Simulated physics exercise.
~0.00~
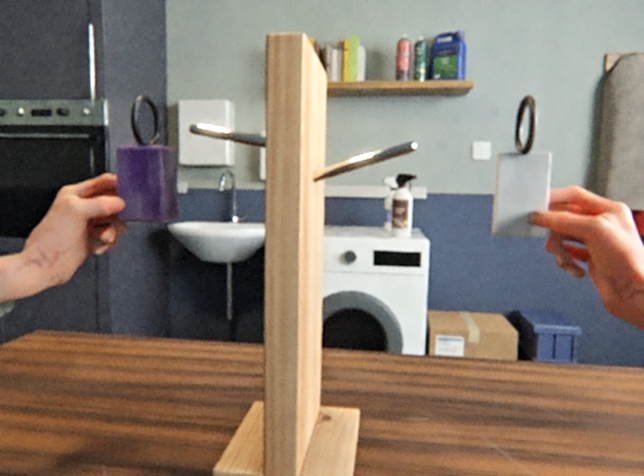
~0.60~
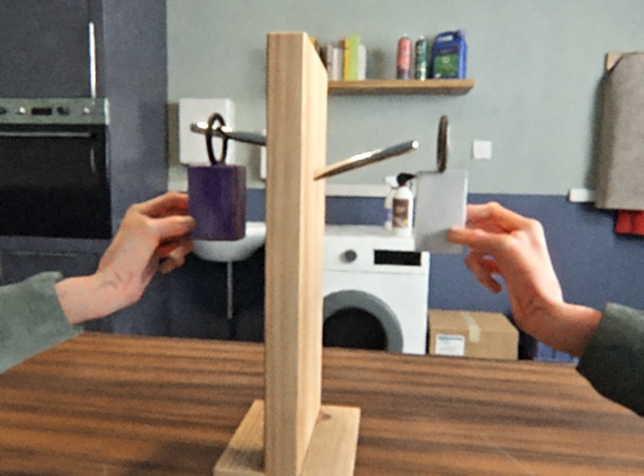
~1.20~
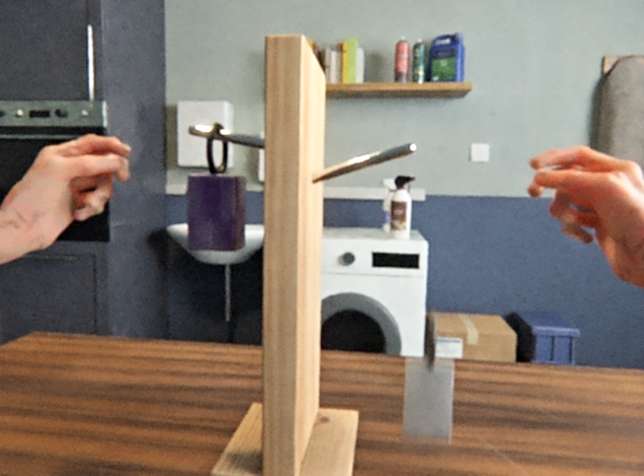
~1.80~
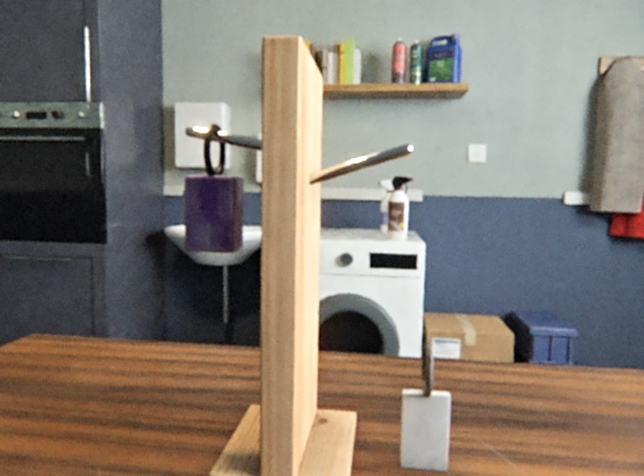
In a utility room with a sink and washing machine, two hands bring a purple pouch and a white tag toward a wooden peg stand and let go; the pouch stays hanging on the left peg, while the tag drops to the table.
